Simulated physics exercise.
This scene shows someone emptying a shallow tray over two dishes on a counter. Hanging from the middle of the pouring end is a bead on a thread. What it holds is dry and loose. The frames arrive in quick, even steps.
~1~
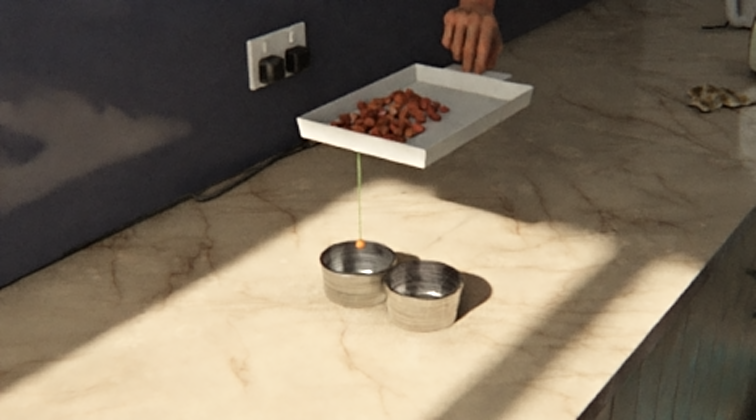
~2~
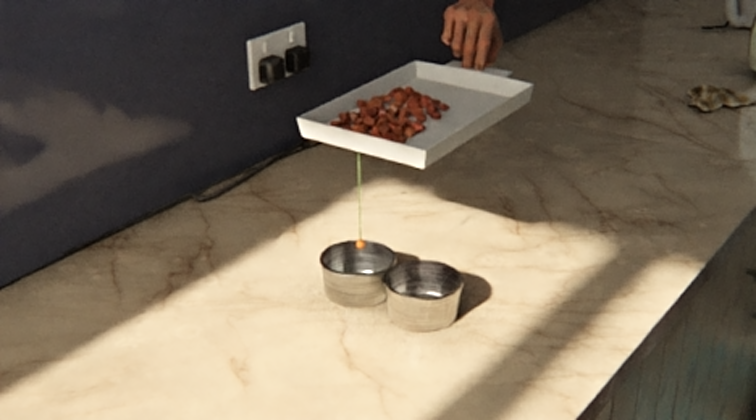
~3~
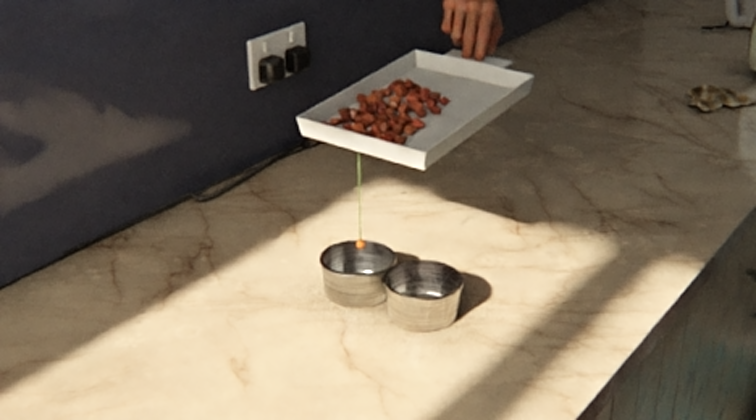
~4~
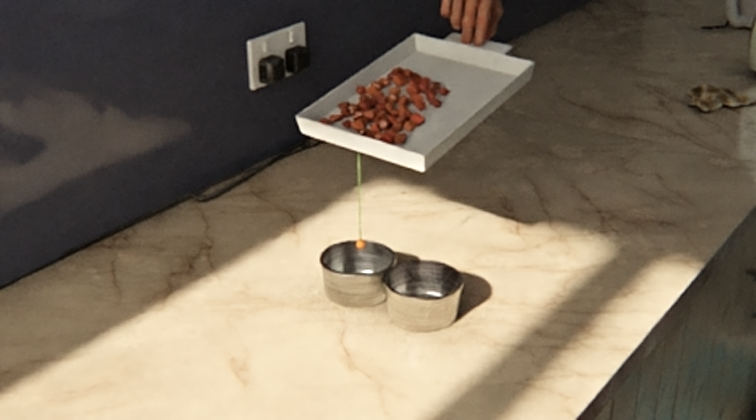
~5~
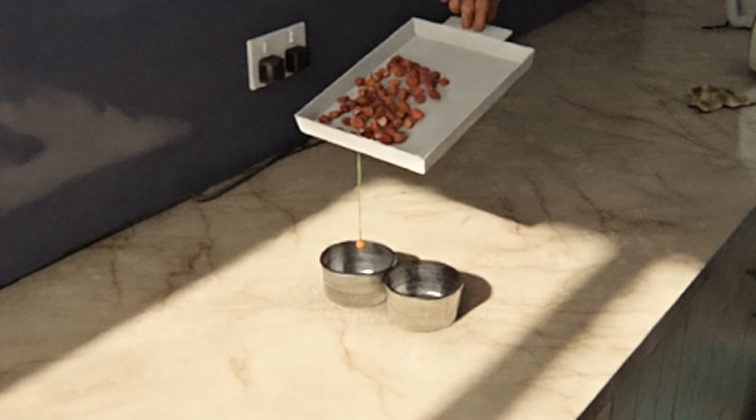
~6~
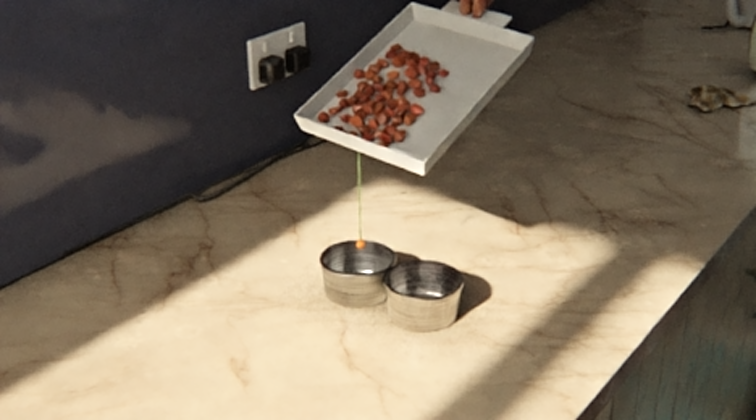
On a marble counter, a hand tilts a white tray of reddish bits above two dishes.
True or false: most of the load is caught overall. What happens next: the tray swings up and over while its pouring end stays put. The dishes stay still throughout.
False - less than half is caught.
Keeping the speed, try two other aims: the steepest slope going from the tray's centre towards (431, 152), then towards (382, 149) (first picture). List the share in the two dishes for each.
Roughly 90 percent, then 20 percent.
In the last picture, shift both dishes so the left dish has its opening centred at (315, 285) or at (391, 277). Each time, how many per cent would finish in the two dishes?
About 40 and 60 per cent.
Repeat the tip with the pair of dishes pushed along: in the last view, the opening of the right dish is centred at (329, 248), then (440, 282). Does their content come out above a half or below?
Taking them in turn, it's short of half and then short of half.
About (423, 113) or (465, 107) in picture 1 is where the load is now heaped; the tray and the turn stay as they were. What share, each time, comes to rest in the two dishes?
From the first start you get 40 in a hundred, from the second 30 in a hundred.
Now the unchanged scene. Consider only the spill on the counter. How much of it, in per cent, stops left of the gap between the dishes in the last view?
Left portion: Around 90 %.
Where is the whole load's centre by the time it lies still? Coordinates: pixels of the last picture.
(374, 332).
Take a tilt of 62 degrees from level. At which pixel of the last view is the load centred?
The load is centred about (375, 130).
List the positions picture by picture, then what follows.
The first frame shows corners of the pouring end (302, 118) and (424, 148), level; middle of the load (382, 120), bits of crushed brick; left dish (336, 286); right dish (402, 309); bead on its thread (361, 244).
The second frame shows corners of the pouring end (302, 117) and (424, 148), level; middle of the load (382, 119).
The third frame shows corners of the pouring end (301, 116) and (423, 150), tipped barely, lowest at the right corner; middle of the load (381, 115).
The fourth frame shows corners of the pouring end (300, 115) and (423, 153), tipped a little, lowest at the right corner; middle of the load (381, 109).
The fifth frame shows corners of the pouring end (299, 114) and (423, 156), tipped clearly, lowest at the right corner; middle of the load (380, 104).
The sixth frame shows corners of the pouring end (299, 114) and (422, 159), tipped clearly, lowest at the right corner; middle of the load (380, 100); left dish (336, 286); right dish (402, 309).
Just after the last frame, tray tipped steeply; almost all on the tray; just a few in the air.
A moment on, tray tipped right over; roughly two thirds on the tray; about a tenth in the right dish; roughly a quarter outside both; about a tenth in the air.
Further on, tray tipped past a quarter turn; roughly a third in the right dish; roughly two thirds outside both.
When it is over, tray tipped past a quarter turn; roughly a third in the right dish; not one in the left dish; roughly two thirds outside both.
